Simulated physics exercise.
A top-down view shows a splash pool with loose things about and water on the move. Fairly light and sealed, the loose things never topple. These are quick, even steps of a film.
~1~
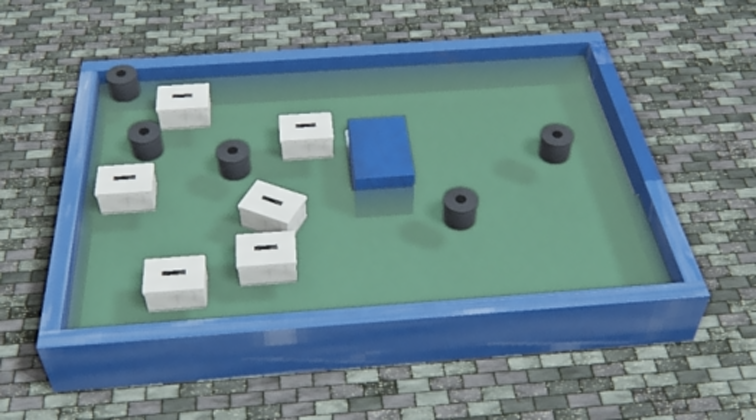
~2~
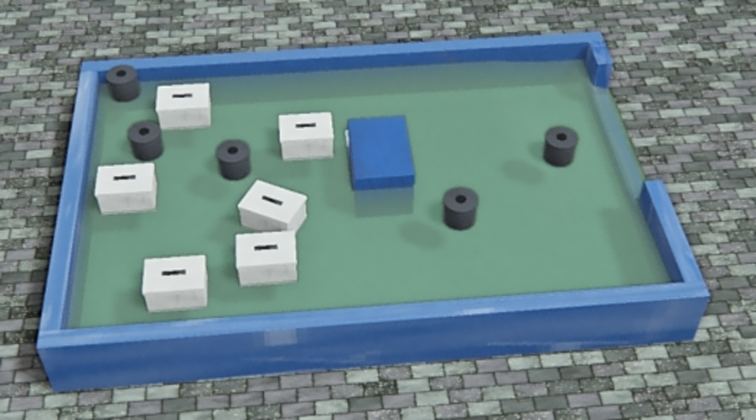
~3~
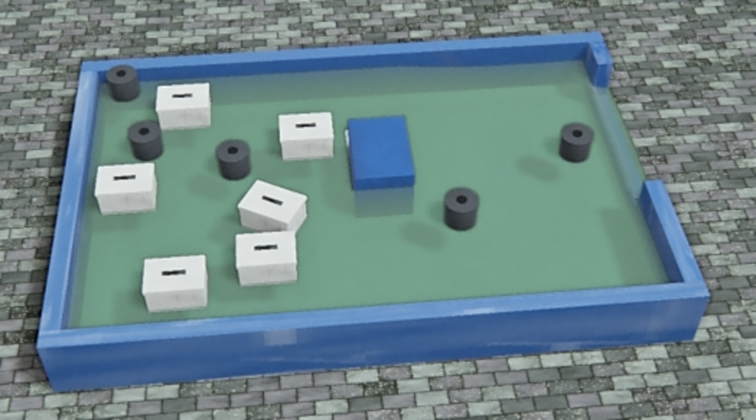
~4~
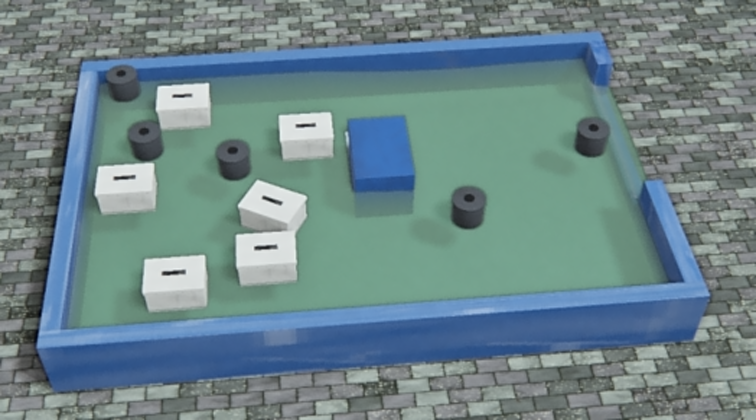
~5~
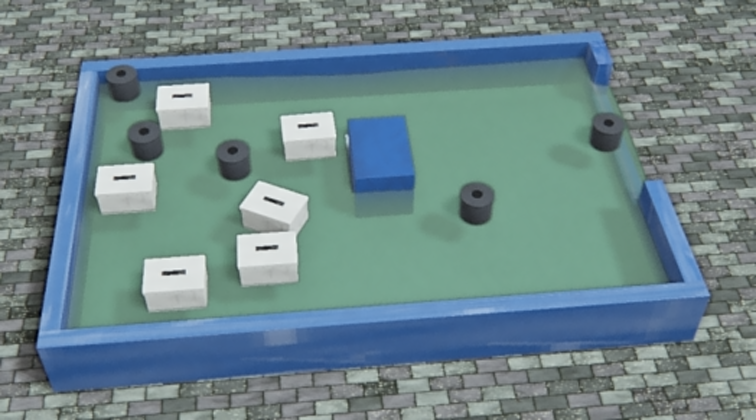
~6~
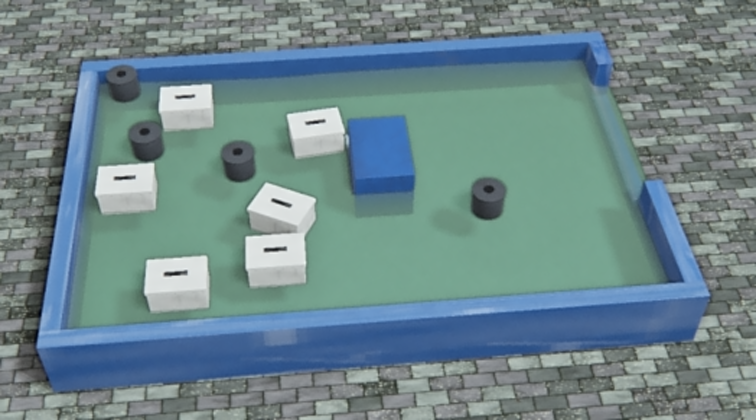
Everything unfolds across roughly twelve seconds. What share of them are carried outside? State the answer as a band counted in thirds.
Answer: Not even a third.
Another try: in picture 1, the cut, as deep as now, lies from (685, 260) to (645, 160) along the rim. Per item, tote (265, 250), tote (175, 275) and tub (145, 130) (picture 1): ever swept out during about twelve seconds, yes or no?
Object by object: Never exits, never exits, never exits.
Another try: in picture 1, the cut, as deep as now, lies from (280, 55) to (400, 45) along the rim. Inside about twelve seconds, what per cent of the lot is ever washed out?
Near 30 percent, give or take.
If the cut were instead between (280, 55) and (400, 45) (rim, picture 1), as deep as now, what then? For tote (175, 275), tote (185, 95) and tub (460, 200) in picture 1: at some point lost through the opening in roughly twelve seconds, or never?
Looking at them in turn, number one is held back, number two is flushed away, and number three is held back.
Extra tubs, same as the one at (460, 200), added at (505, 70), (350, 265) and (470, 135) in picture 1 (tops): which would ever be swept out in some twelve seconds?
In order: Exits; never exits; exits.
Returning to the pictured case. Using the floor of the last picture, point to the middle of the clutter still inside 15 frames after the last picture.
The remaining things centre around (301, 198).
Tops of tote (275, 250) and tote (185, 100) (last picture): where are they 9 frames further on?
Estimated positions: (342, 253); (217, 99).
A moment on, 1 of 11 are out; 10 afloat.
Next, 1 of 11 are out; 10 afloat.
Later, 1 of 11 are out; 10 afloat.
In the end, 2 of 11 are out; 9 afloat.
